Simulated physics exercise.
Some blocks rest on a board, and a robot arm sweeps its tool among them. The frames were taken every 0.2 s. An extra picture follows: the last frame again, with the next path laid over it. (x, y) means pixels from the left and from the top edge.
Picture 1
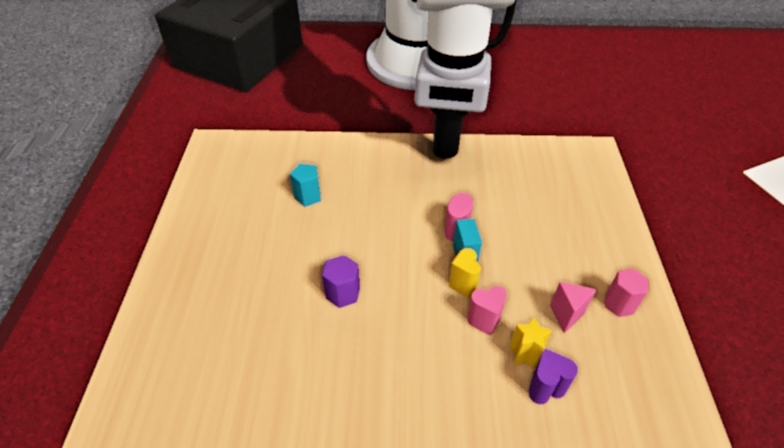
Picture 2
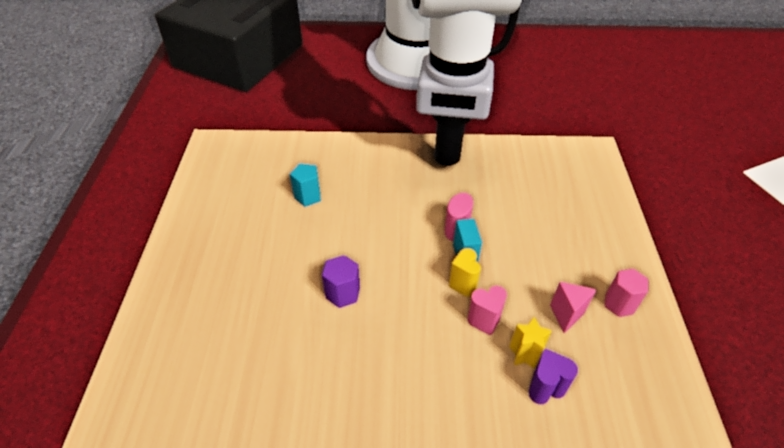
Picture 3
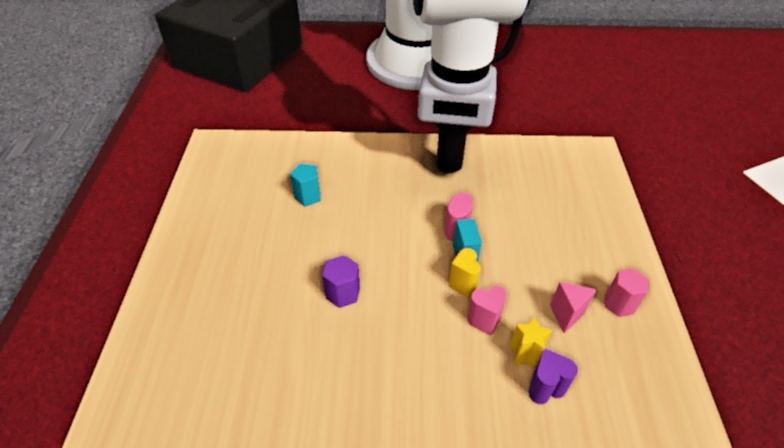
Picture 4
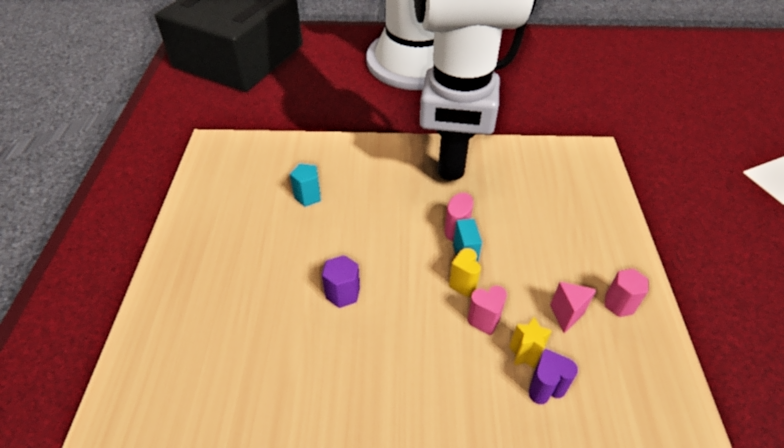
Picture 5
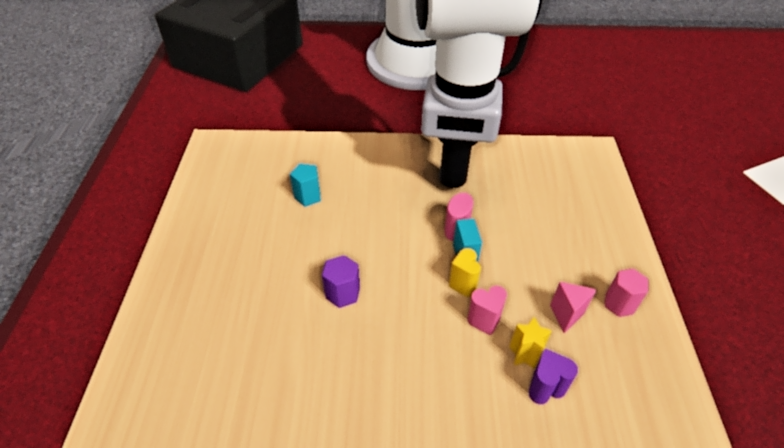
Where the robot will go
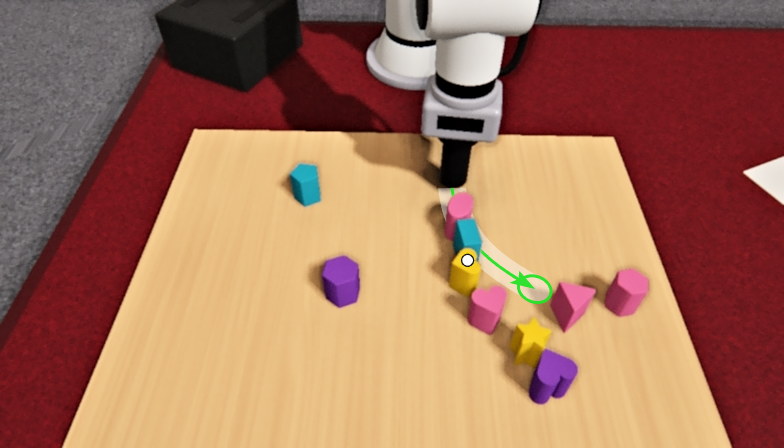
On a light wooden board laid over a red surface, seen from above at a fixed angle, a white robot arm with a black tool stands at the far edge. Pink, turquoise, yellow and purple blocks form a loose line from the upper middle to the lower right, with turquoise and purple ones apart at left. The tool moves slowly toward the near side, drifting slightly right, while the blocks stay still.
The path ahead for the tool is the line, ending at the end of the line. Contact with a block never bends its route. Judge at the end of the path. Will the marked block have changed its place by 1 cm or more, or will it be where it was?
It will end up elsewhere.
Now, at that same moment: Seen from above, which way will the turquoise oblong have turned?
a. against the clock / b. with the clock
a: Against the clock.
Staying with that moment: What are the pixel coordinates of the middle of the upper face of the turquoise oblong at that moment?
It is at (466, 250).
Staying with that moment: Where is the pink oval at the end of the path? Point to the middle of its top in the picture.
Its top face will be centred at roughly (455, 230).
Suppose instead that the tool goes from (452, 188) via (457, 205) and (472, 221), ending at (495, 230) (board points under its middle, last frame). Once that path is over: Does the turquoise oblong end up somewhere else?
Going by the path, yes.
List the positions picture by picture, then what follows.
The first picture shows tool's lower end (446, 150); pink oval (461, 204); yellow heart-shaped block (468, 260); turquoise oblong (469, 231); pink triangular piece (577, 293).
The second picture shows tool (447, 157); blocks still.
The third picture shows tool (449, 164); blocks still.
The fourth picture shows tool (451, 172); blocks still.
The fifth picture shows tool (453, 179); pink oval (461, 204); yellow heart-shaped block (468, 260); turquoise oblong (469, 231); pink triangular piece (577, 293).
Drawn move, from (452, 188) via (462, 223) and (490, 259), ending at (535, 289); the dot is on the yellow heart-shaped block.
What follows on the original path. One third of the way, tool (463, 215); pink oval (456, 220), turned 45° clockwise; yellow heart-shaped block (470, 267), turned 30° clockwise; turquoise oblong (469, 242), turned 45° anticlockwise.
Two thirds of the way, tool (493, 251); pink oval (455, 230), turned 105° clockwise; yellow heart-shaped block (471, 269), turned 35° clockwise; turquoise oblong (466, 250), turned 100° anticlockwise.
At the end, tool (538, 280); pink oval (455, 230), turned 105° clockwise; yellow heart-shaped block (471, 269), turned 35° clockwise; turquoise oblong (466, 250), turned 100° anticlockwise; pink triangular piece still.
